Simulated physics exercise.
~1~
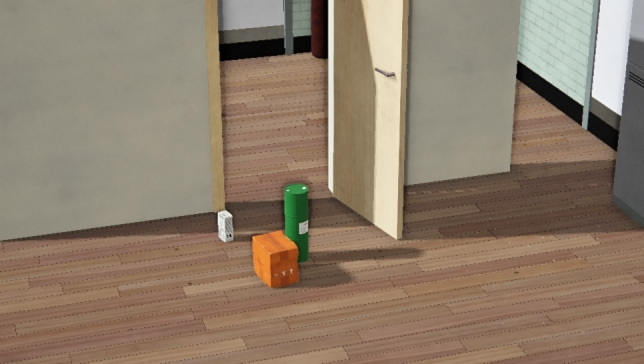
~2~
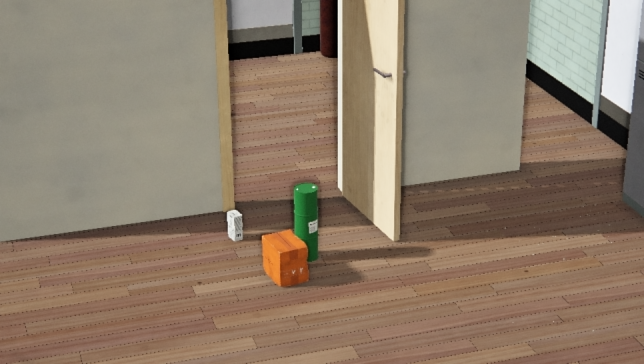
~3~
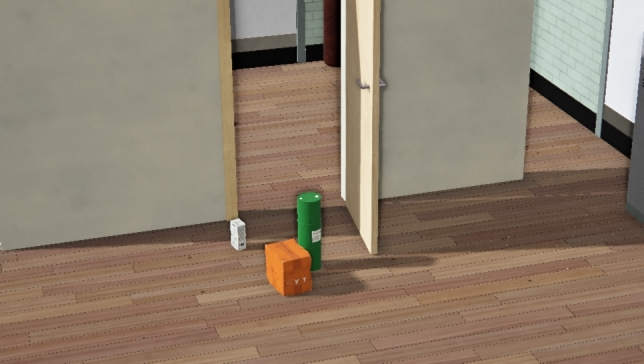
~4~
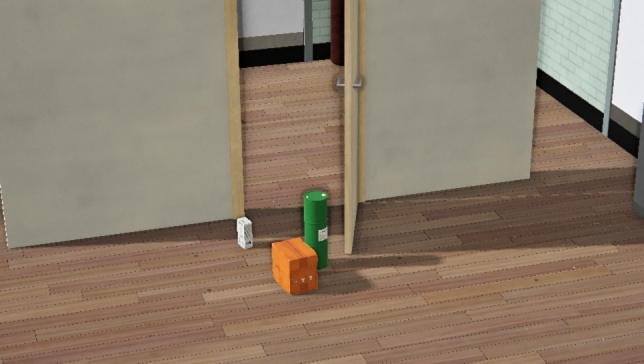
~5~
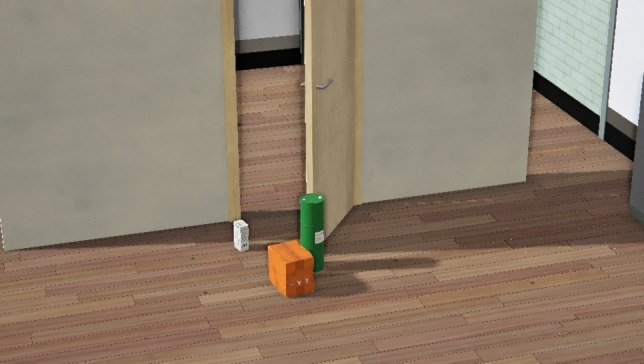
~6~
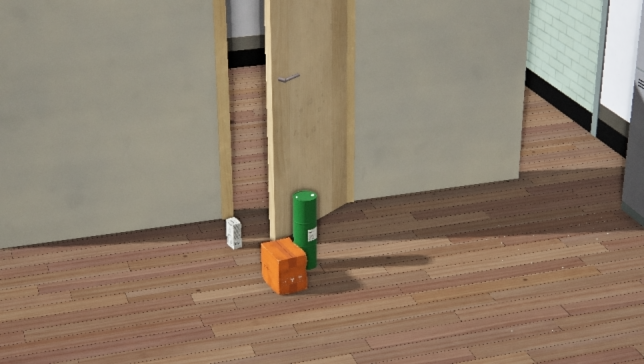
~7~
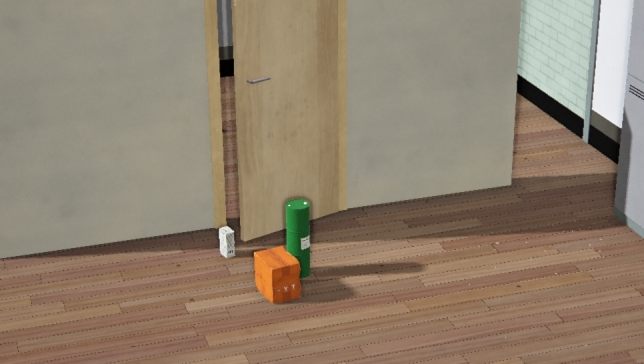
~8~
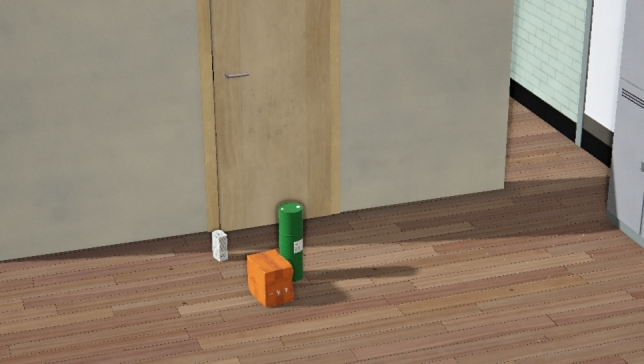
In a room with a wood plank floor and plain grey walls, a pale wooden door stands open in its doorway. A small white carton, an orange parcel and a green canister rest on the floor nearby. The door begins to swing on its right-hand hinges, turning until it is seen edge-on. It keeps moving leftward behind the canister and parcel, steadily narrowing the gap, while the view sways slightly. Finally it meets the left side of the frame and sits fully shut, with all three objects still in place.
